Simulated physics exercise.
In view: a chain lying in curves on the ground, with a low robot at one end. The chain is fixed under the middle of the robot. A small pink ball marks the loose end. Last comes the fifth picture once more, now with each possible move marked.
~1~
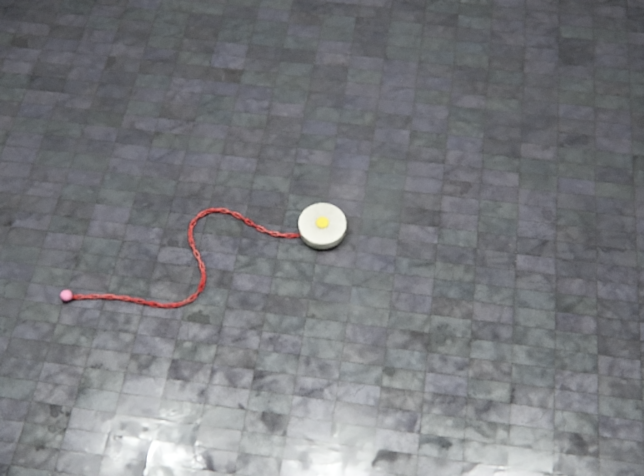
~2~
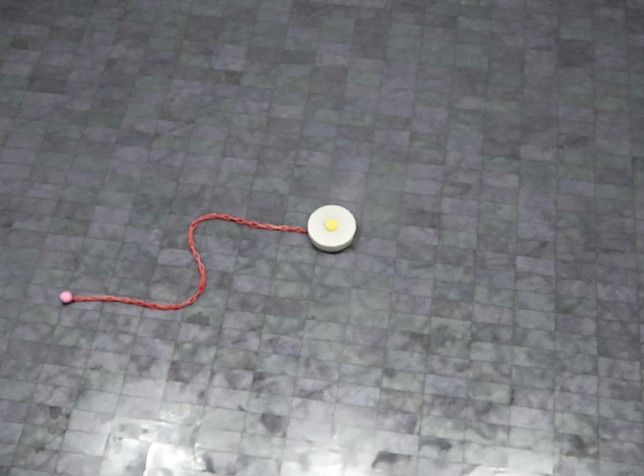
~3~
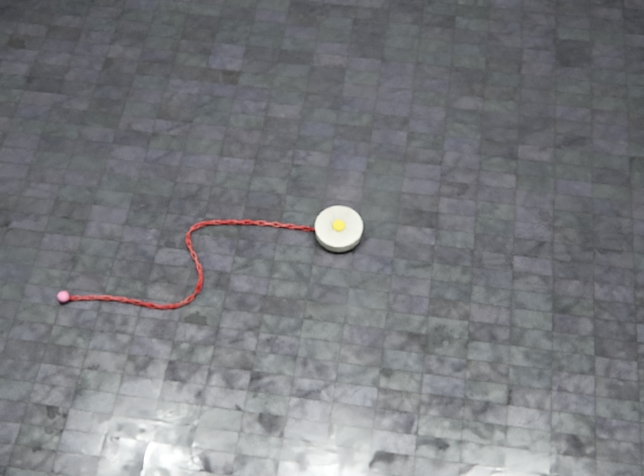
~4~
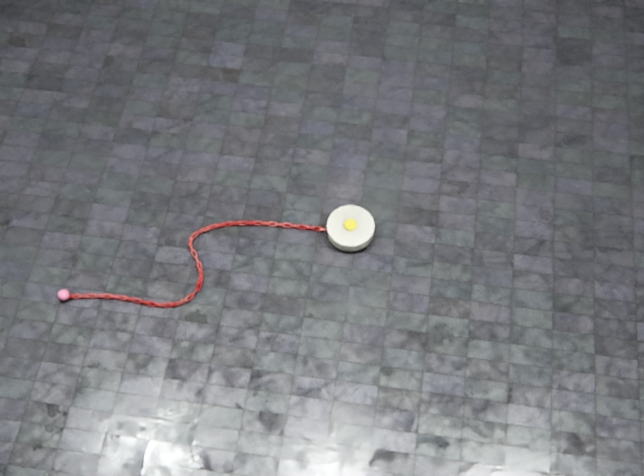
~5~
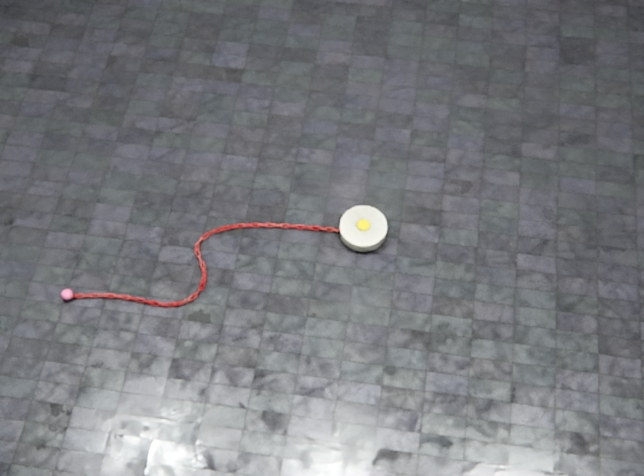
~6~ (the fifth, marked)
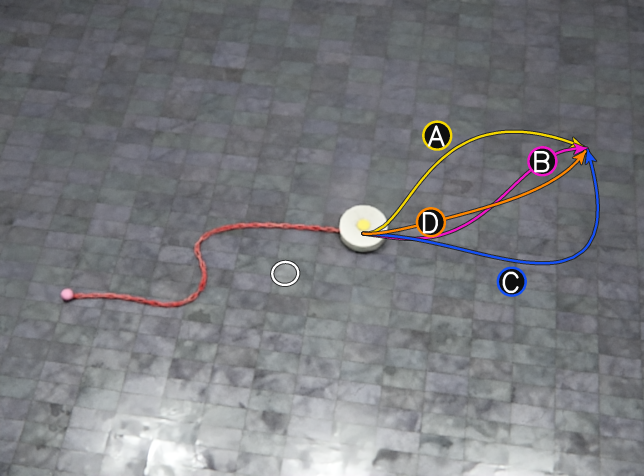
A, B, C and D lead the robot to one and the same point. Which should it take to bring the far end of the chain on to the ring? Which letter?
Take C.
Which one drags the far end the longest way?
Route C.
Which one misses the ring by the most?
A.
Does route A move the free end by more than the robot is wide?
Yes.
On the copy, A from (363, 234) via (454, 149) to (584, 147); B from (363, 234) via (491, 207) to (587, 149); C from (363, 234) via (539, 263) to (587, 150); D from (363, 234) via (485, 208) to (585, 151); the ring at (285, 273).
On C. First, robot (493, 252), middle of the chain (306, 265), free end (124, 290).
Then, robot (598, 221), middle of the chain (422, 265), free end (241, 274).
Finally, robot (589, 144), middle of the chain (459, 241), free end (286, 271); the free end is on the ring.
By contrast, A leaves the free end at (262, 238); B leaves the free end at (268, 260); D leaves the free end at (268, 257).
